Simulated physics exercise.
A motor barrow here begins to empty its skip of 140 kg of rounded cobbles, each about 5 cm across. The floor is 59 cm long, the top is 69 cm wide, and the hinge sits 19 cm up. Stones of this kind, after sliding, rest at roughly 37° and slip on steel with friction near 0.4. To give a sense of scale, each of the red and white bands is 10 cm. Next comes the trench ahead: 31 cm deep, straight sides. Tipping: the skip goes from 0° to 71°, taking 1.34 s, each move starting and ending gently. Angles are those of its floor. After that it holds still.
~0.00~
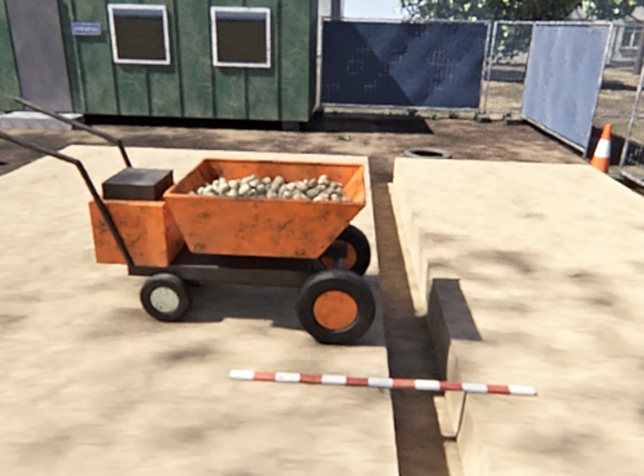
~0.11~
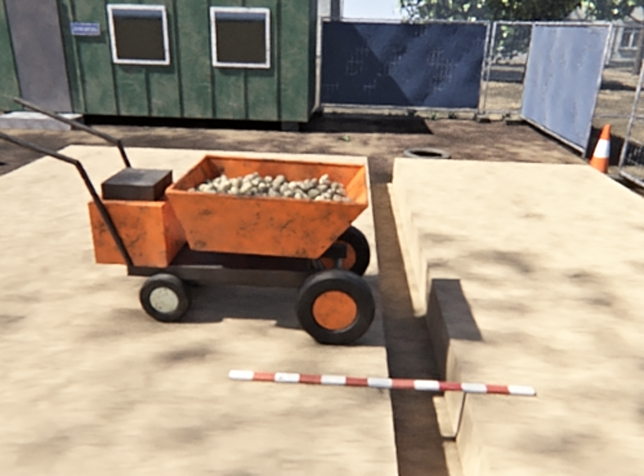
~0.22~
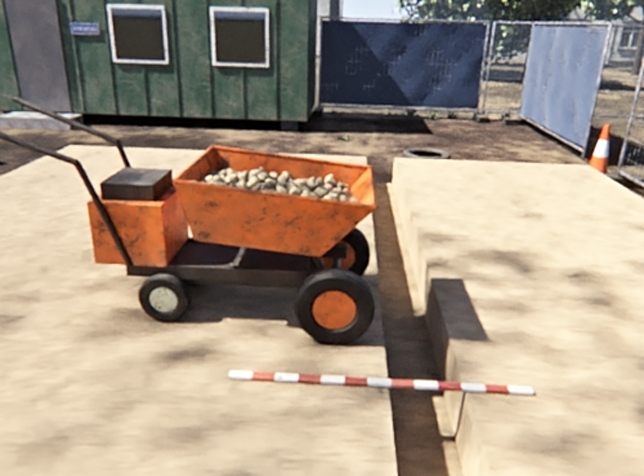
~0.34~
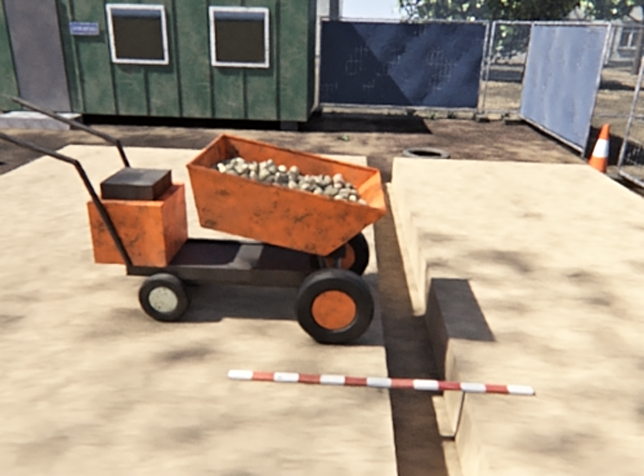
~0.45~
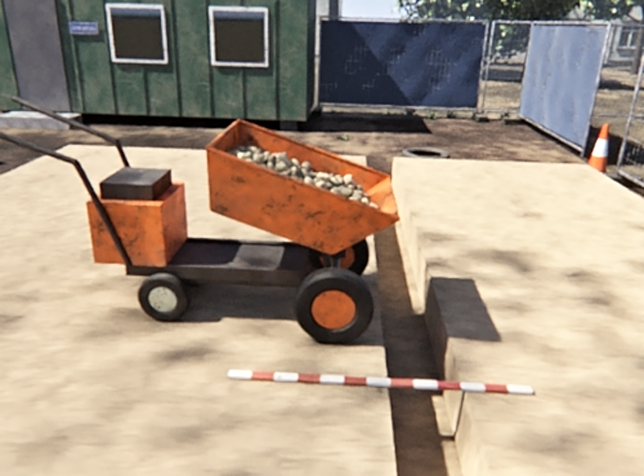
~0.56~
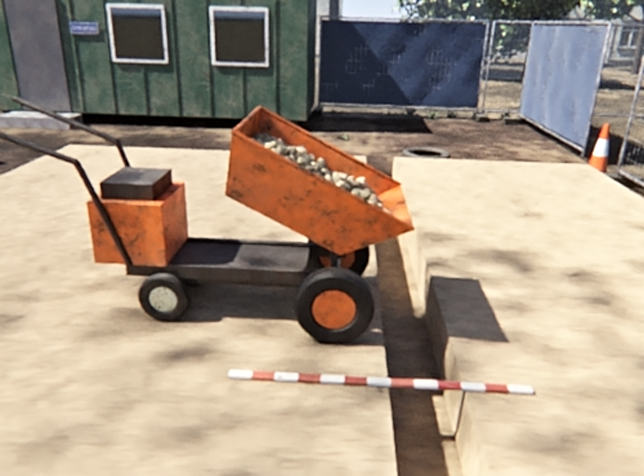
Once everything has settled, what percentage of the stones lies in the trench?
I would say 22 percent.
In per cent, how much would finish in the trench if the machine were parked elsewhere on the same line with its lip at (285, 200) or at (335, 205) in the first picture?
Some 95 and some 55 per cent, in that order.
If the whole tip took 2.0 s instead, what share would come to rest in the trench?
Around 30 per cent would end in the trench.
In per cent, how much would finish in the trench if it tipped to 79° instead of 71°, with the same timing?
In that case around 20 percent.
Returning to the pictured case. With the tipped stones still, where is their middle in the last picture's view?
Around (483, 313).
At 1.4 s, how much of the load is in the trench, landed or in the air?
Close to 0 per cent at that time.
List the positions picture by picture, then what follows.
In the first frame, lip at (366, 204), floor tilted 0°, highest stones at (278, 187).
In the second frame, the skip is at 1°, its lip at (368, 206); the top of the load is at (270, 185); the stones move at 0.2 m/s on average.
In the third frame, the skip is at 5°, its lip at (375, 208); the top of the load is at (239, 177); the stones move at 0.4 m/s on average.
In the fourth frame, the skip is at 11°, its lip at (387, 212); the top of the load is at (245, 167); the stones move at 0.6 m/s on average.
In the fifth frame, the skip is at 19°, its lip at (400, 219); the top of the load is at (253, 156); the stones move at 0.7 m/s on average.
In the sixth frame, the skip is at 27°, its lip at (414, 229); the top of the load is at (261, 142); the stones move at 0.8 m/s on average.
After 1.0 s the floor is at 60°; 100 % in the skip; the foremost stones are at (447, 256).
After 1.4 s the floor is at 71°; 56 % in the skip, 44 % past the trench; the foremost stones are at (547, 324).
After 1.8 s the floor is at 71°; 25 % in the skip, 2 % in the trench, 73 % past the trench; the foremost stones are at (636, 329).
After 3.7 s the floor is at 71°; 0 % in the skip, 22 % in the trench, 78 % past the trench; the foremost stones are past the picture's edge.
